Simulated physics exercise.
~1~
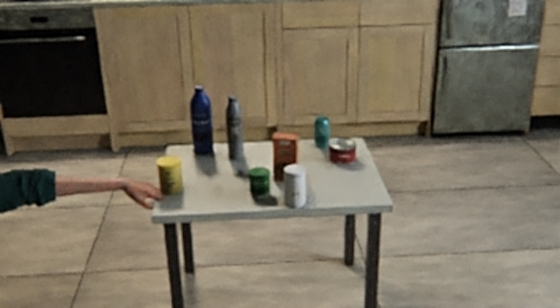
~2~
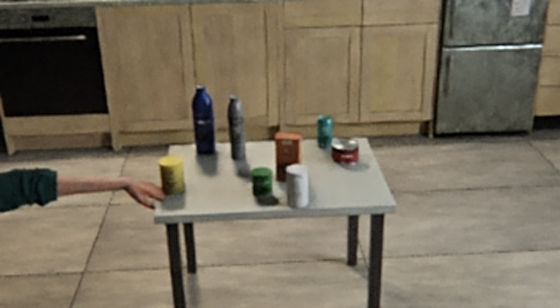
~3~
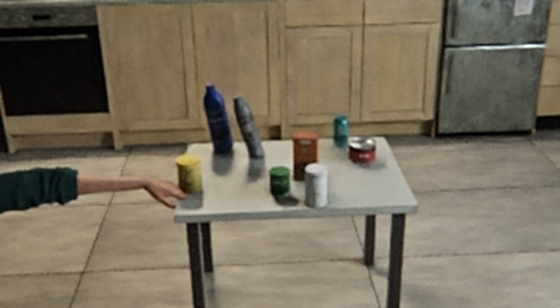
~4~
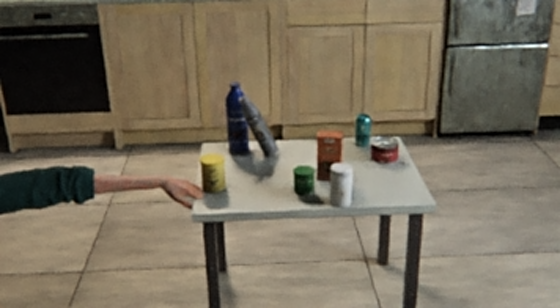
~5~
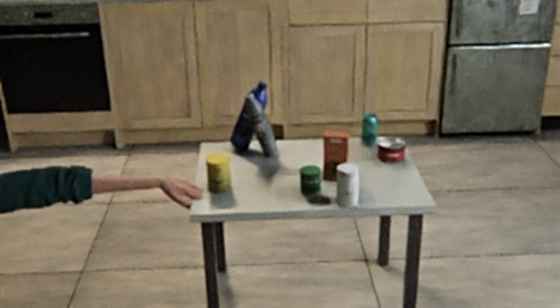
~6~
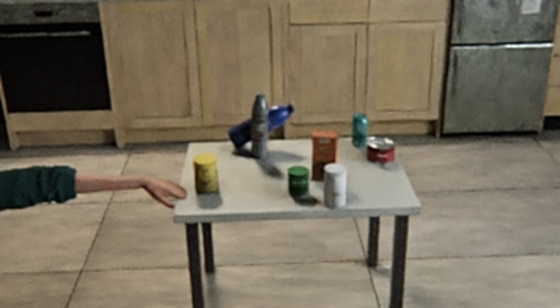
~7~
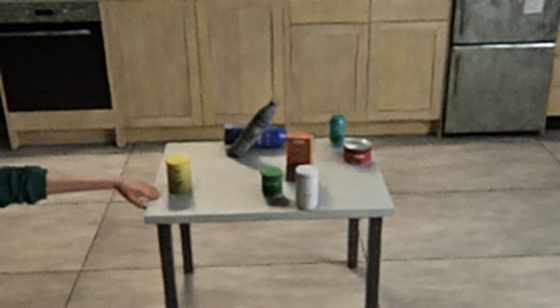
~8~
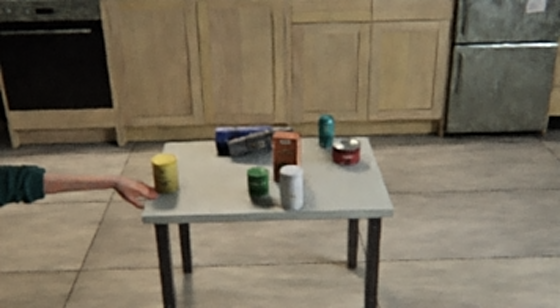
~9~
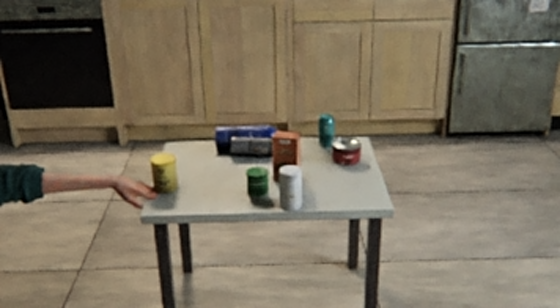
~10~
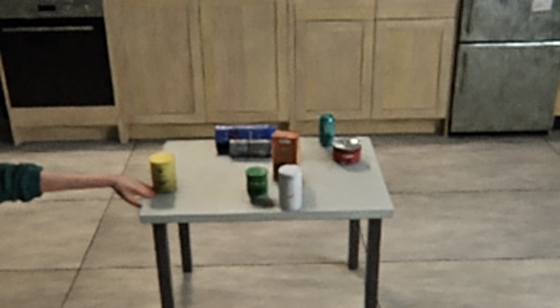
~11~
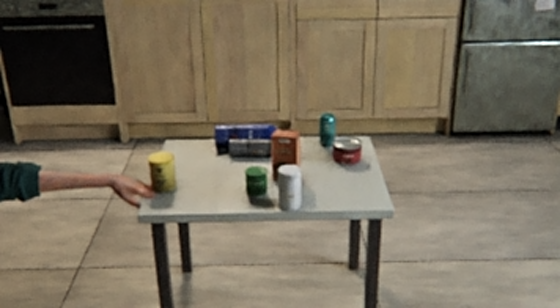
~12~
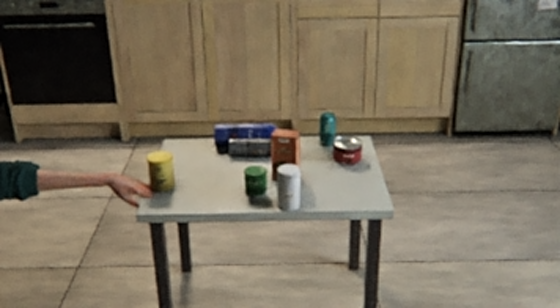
In a kitchen, a table shifts right then back left beside an outstretched hand, two bottles toppling while the other items stay standing.
